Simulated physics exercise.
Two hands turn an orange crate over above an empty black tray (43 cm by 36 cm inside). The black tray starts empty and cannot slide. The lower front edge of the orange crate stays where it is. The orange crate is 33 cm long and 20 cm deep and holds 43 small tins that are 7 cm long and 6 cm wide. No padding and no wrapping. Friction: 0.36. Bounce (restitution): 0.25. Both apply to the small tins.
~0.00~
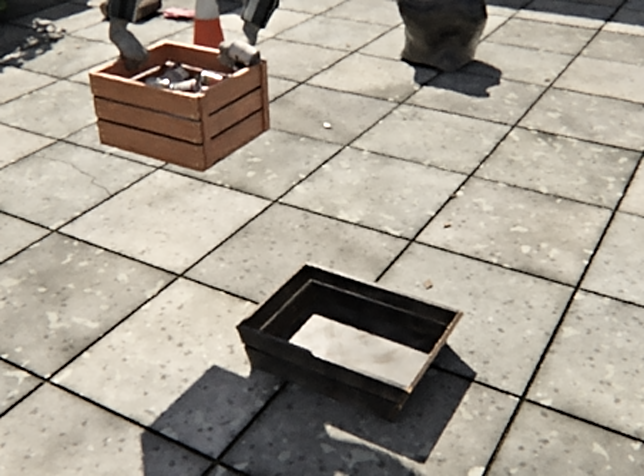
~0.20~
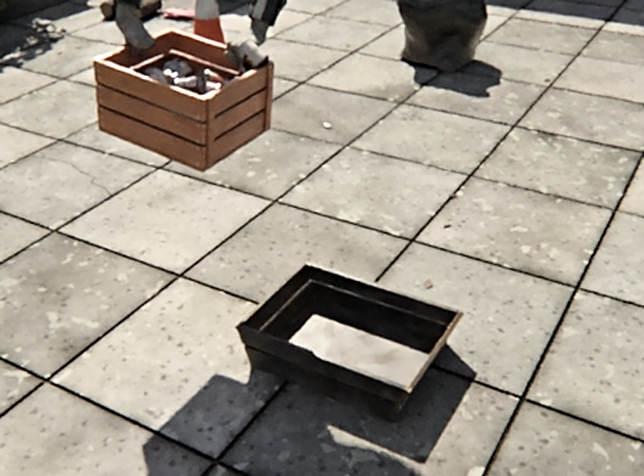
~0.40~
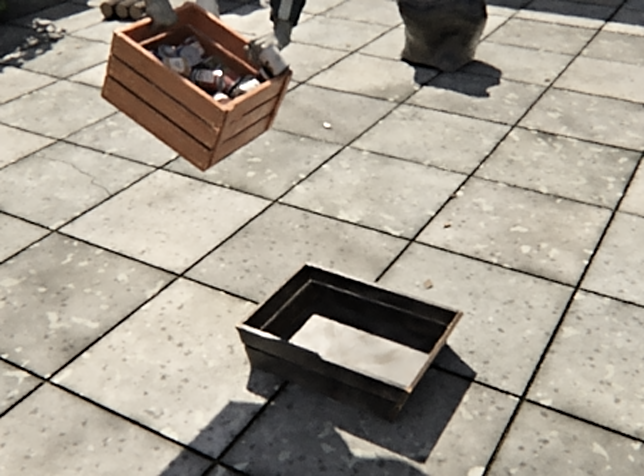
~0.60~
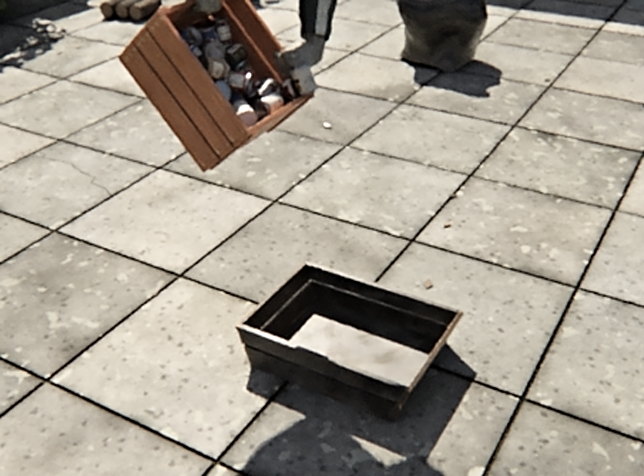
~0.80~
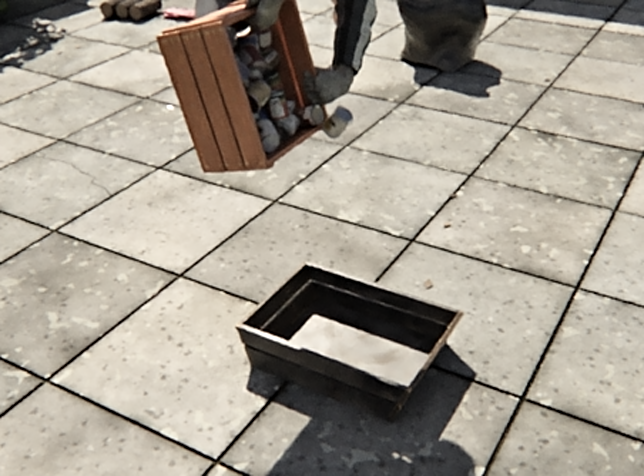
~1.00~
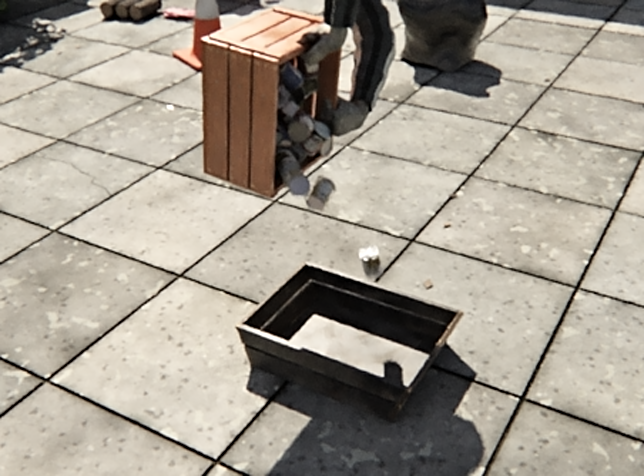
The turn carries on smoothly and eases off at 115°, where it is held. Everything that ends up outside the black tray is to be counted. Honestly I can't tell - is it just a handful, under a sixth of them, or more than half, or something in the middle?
I'd put it at under a sixth of them.
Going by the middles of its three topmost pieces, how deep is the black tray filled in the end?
10 cm, more or less.
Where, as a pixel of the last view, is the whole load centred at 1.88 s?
Near pixel (368, 345).
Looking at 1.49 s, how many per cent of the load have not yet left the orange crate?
I'd say close to 15 in a hundred.
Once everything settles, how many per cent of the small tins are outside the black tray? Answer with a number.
0 %.
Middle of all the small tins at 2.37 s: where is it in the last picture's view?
Somewhere about (369, 347) in pixels.
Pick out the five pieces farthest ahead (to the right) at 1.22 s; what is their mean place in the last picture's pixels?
The leading five average out near (364, 311).
After 1.22 s, tilt 112°; 28 still in the orange crate, 3 in the black tray and 12 in the air.
After 1.49 s, tilt 115°; 7 still in the orange crate, 18 in the black tray and 18 in the air.
After 1.88 s, tilt 115°; 39 in the black tray, 1 outside the black tray and 3 in the air.
When it is over (at 2.37 s), 42 in the black tray and 1 outside the black tray. Asked share, 1 of 43, 2 per cent.
